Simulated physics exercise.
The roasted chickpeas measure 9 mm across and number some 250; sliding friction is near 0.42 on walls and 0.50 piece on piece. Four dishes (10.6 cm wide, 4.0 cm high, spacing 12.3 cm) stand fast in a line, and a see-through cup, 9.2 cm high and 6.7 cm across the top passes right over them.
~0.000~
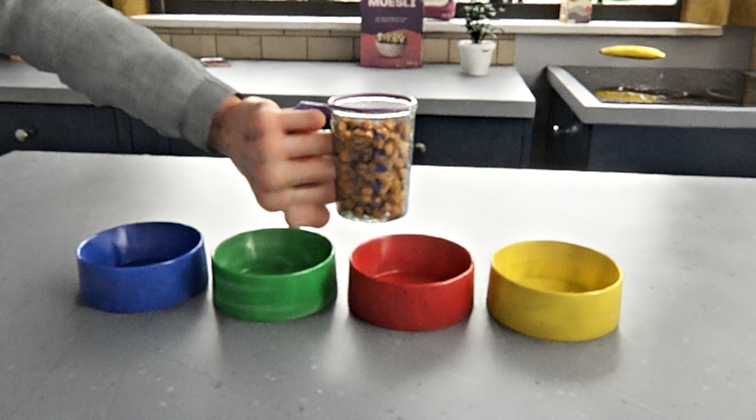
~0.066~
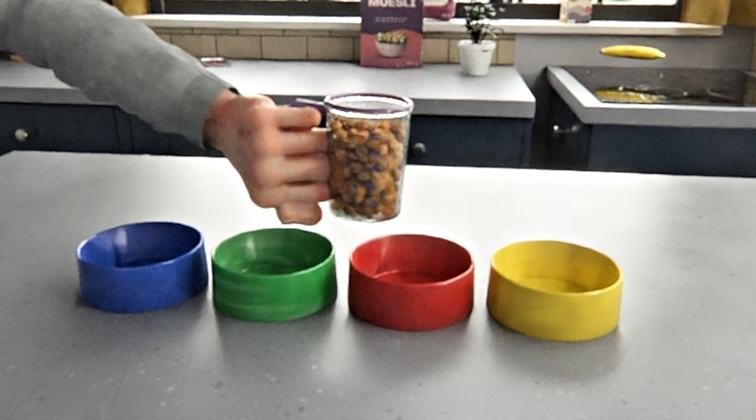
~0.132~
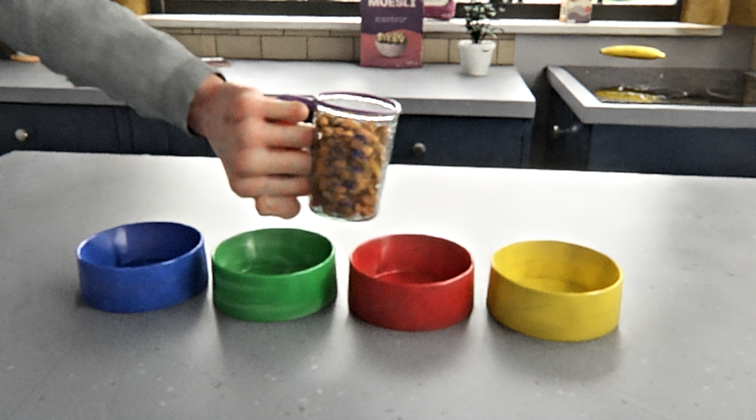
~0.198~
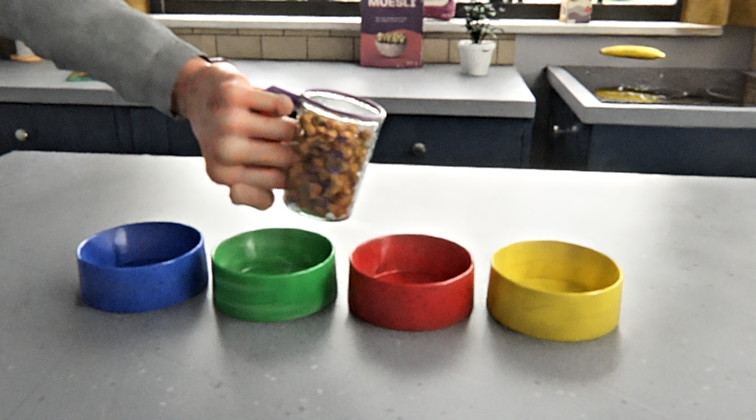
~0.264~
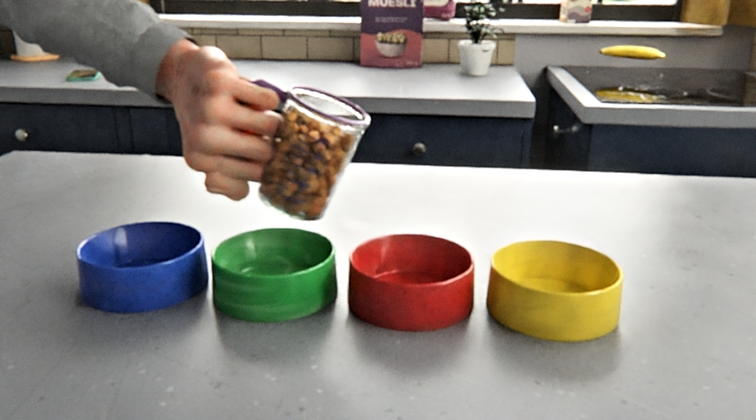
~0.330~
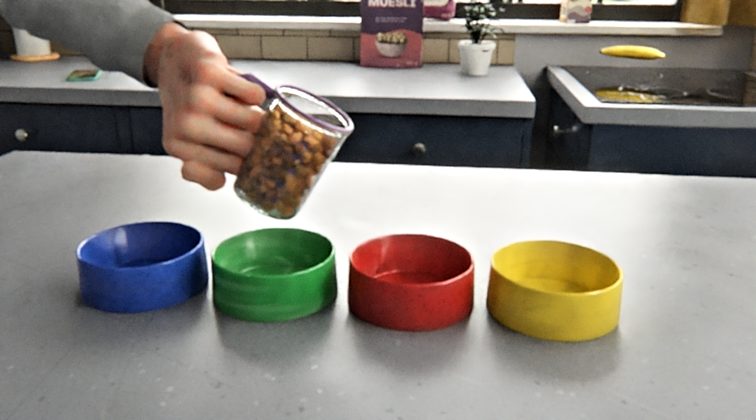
A hand held a clear cup of roasted chickpeas above a row of blue, green, red and yellow dishes, then moved it left while tilting it steadily to the right.
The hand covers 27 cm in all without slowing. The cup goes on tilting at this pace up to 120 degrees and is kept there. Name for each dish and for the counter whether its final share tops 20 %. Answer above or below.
Red dish: Below; blue dish: Above; green dish: Below; yellow dish: Below; on the counter: Below.
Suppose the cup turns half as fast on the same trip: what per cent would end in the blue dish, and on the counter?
Then: Blue 100, counter 0.
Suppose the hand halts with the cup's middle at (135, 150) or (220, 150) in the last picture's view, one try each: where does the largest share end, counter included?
Most goes to: Counter; green.
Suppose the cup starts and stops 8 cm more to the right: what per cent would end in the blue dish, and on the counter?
In that case blue 0, counter 20.
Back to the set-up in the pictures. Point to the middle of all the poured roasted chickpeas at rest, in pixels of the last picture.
At about (151, 264).
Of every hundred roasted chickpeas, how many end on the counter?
About 0 per cent.
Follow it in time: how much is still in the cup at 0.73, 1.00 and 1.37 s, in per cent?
In turn: 100, 95, 40.
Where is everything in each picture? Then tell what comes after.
Cup at (372, 157), tilt 0 degrees, lip at (414, 103), moved 0.0 cm; middle of the pieces at (373, 161); yellow dish at (556, 265); red dish at (412, 258); green dish at (274, 250); blue dish at (142, 244), in the first picture.
Cup at (367, 157), tilt 2 degrees, lip at (410, 104), moved 0.5 cm; middle of the pieces at (368, 161), in the second picture.
Cup at (350, 156), tilt 8 degrees, lip at (398, 109), moved 1.9 cm; middle of the pieces at (351, 160), in the third picture.
Cup at (330, 156), tilt 15 degrees, lip at (383, 115), moved 3.6 cm; middle of the pieces at (330, 159), in the fourth picture.
Cup at (310, 155), tilt 22 degrees, lip at (367, 121), moved 5.3 cm; middle of the pieces at (309, 159), in the fifth picture.
Cup at (290, 154), tilt 29 degrees, lip at (350, 129), moved 7.0 cm; middle of the pieces at (289, 158); yellow dish at (556, 265); red dish at (412, 258); green dish at (274, 250); blue dish at (142, 244). The cup turns about 110 degrees a second and travels 26 cm a second, in the sixth picture.
Then, at 0.73 s, tilt 73 degrees; cup holds 100 %.
Then, at 1.00 s, tilt 103 degrees; cup holds 95 %, blue 5 %.
After 1.37 s, tilt 120 degrees; cup holds 40 %, blue 55 %.
At rest (2.2 s), red 0 %, blue 100 %, green 0 %, yellow 0 %, counter 0 %.
